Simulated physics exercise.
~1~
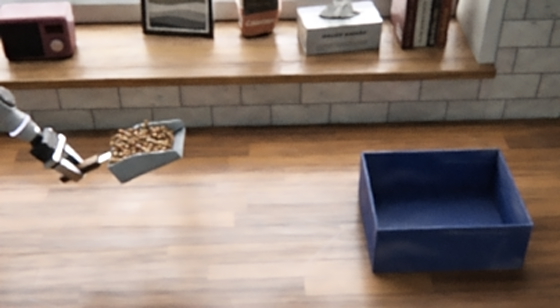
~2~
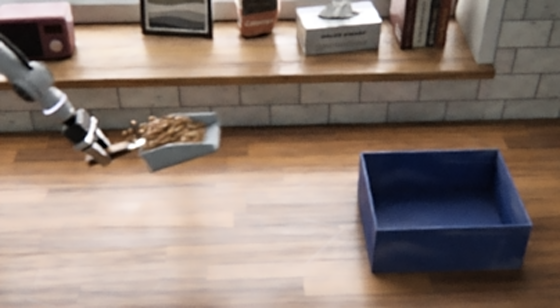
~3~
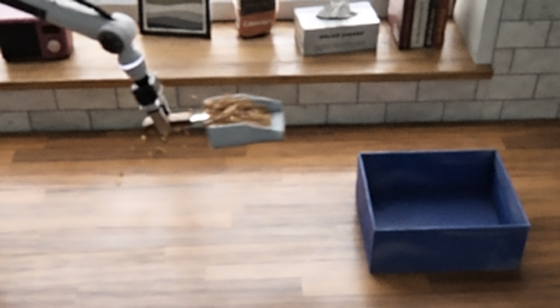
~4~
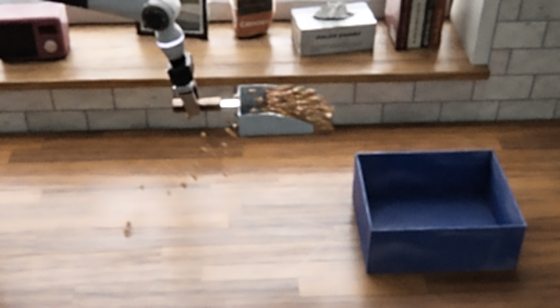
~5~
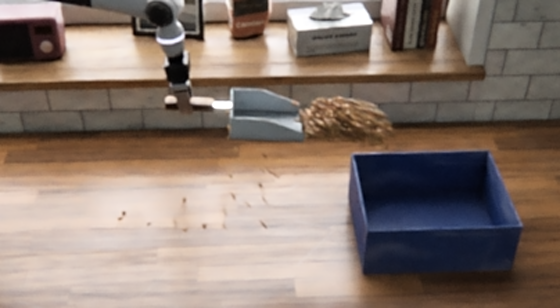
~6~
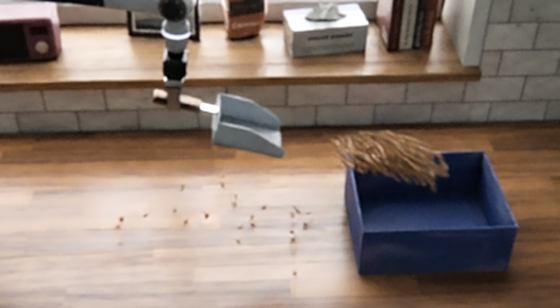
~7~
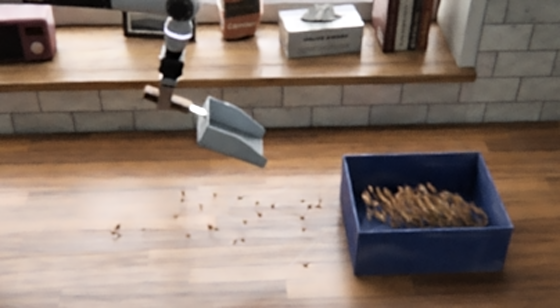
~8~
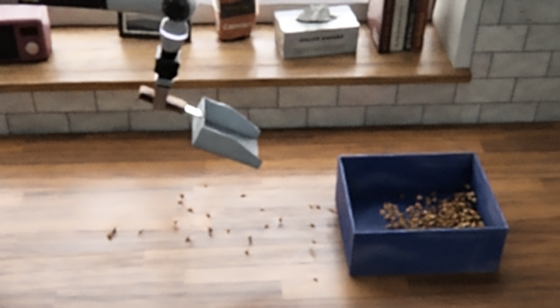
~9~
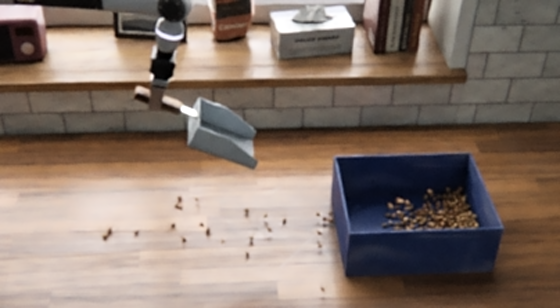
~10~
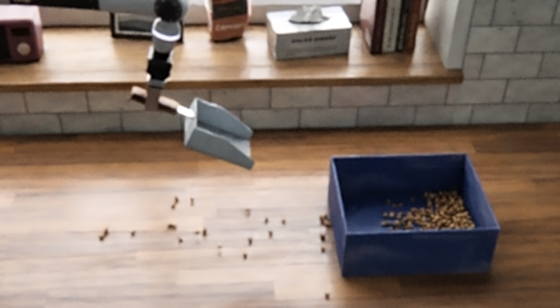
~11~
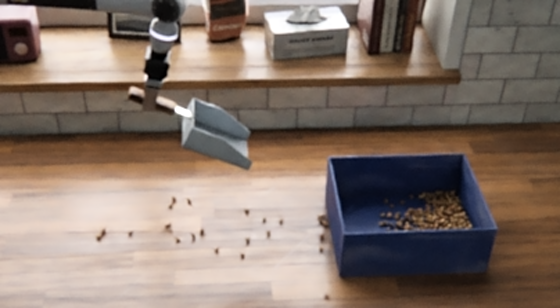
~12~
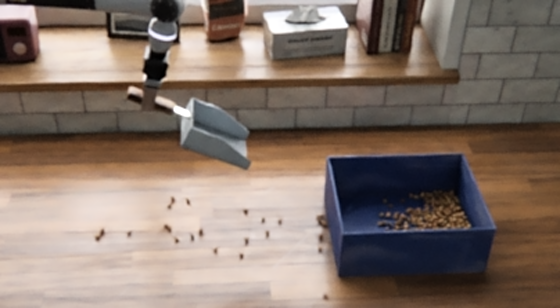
Robot arm swinging a grey scoop rightward, flinging dried beans into a blue bin and leaving a few scattered on the table.
